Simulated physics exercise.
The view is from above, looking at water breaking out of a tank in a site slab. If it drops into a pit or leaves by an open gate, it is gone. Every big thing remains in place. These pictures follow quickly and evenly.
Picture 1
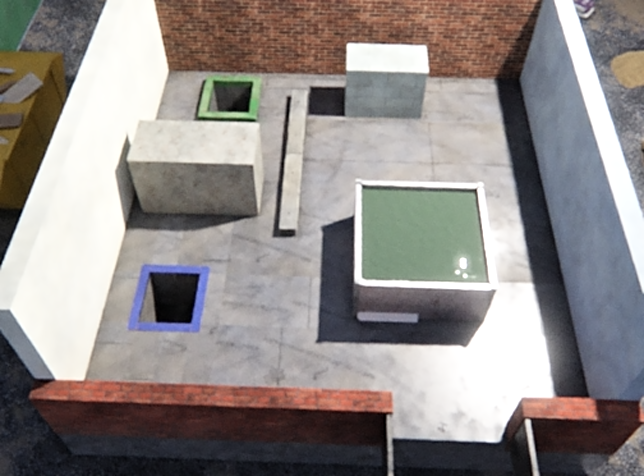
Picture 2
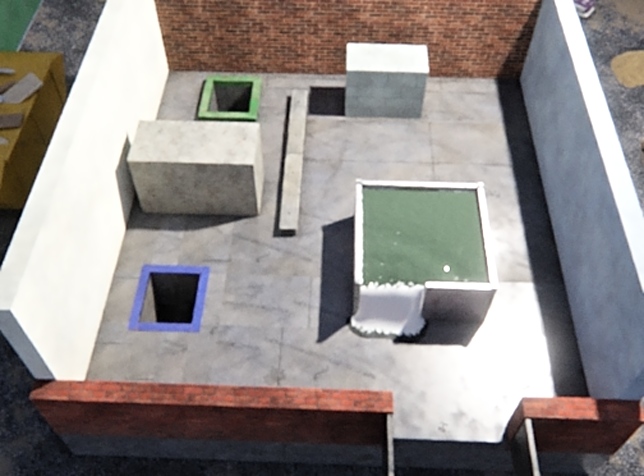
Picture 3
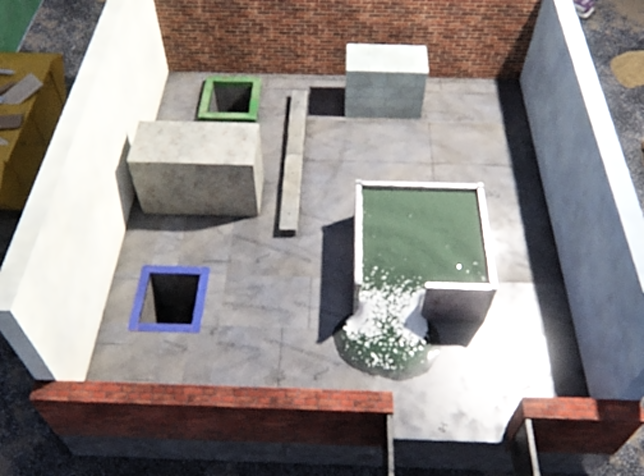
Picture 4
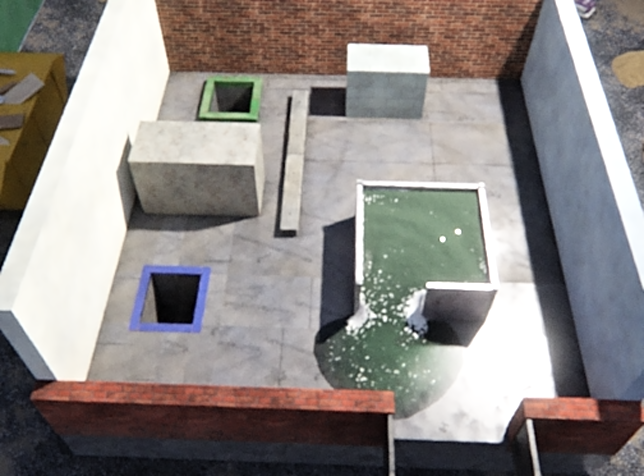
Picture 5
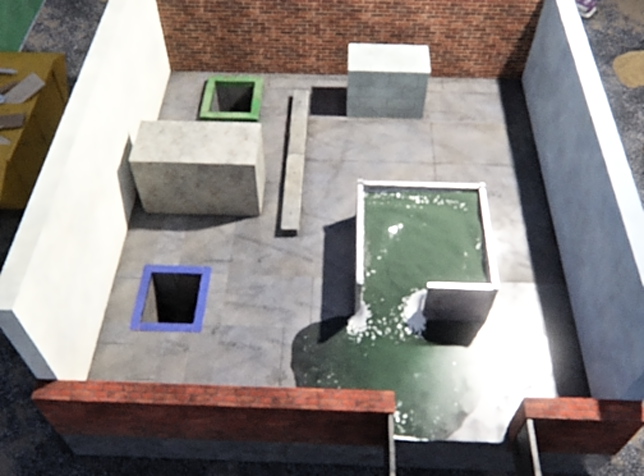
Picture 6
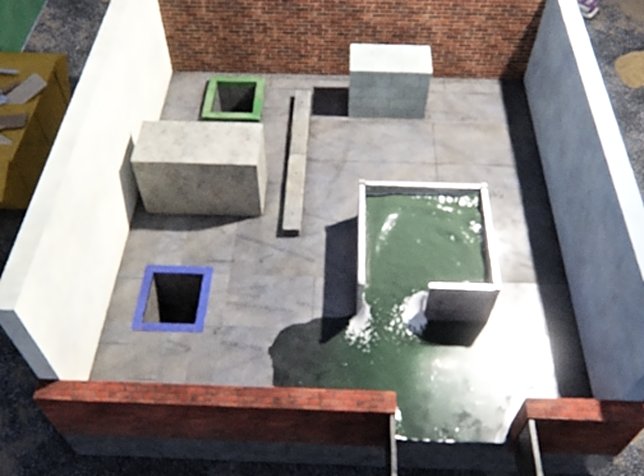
Green water pours from a gap in the tank's front and spreads across the grey slab.
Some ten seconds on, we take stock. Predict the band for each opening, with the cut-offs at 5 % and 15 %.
In order: The gate will drain in excess of fifteen per cent, the blue pit will drain in excess of fifteen per cent, the green pit will drain shy of five per cent.
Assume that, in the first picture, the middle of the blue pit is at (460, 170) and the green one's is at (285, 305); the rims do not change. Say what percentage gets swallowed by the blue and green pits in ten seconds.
Of everything, blue catches 0 per cent while green catches 0 per cent.
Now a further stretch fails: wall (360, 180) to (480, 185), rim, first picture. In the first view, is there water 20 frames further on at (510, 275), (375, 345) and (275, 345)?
First point spared, second point spared, third point spared.
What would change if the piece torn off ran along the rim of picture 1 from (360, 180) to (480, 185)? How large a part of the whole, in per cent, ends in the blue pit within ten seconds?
That would be blue at 2 percent.
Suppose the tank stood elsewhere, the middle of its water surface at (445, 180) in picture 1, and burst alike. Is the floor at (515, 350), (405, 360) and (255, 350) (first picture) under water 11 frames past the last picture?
Soaked - soaked - soaked.
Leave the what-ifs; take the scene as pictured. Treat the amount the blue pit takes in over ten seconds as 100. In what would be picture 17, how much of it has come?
About 0 per cent.
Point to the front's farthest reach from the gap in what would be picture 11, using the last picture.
Somewhere close to (141, 409).
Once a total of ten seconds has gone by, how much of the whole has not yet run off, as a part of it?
Estimate: Near 38 %.
A moment on, water covers 15 % of the floor; the gate 7 %, the blue pit 0 %, the green pit 0 %.
Next, water covers 20 % of the floor; the gate 16 %, the blue pit 0 %, the green pit 0 %.
Then, water covers 25 % of the floor; the gate 25 %, the blue pit 4 %, the green pit 0 %.
Later, water covers 35 % of the floor; the gate 35 %, the blue pit 13 %, the green pit 0 %.
In the end, water covers 40 % of the floor; the gate 41 %, the blue pit 21 %, the green pit 0 %.
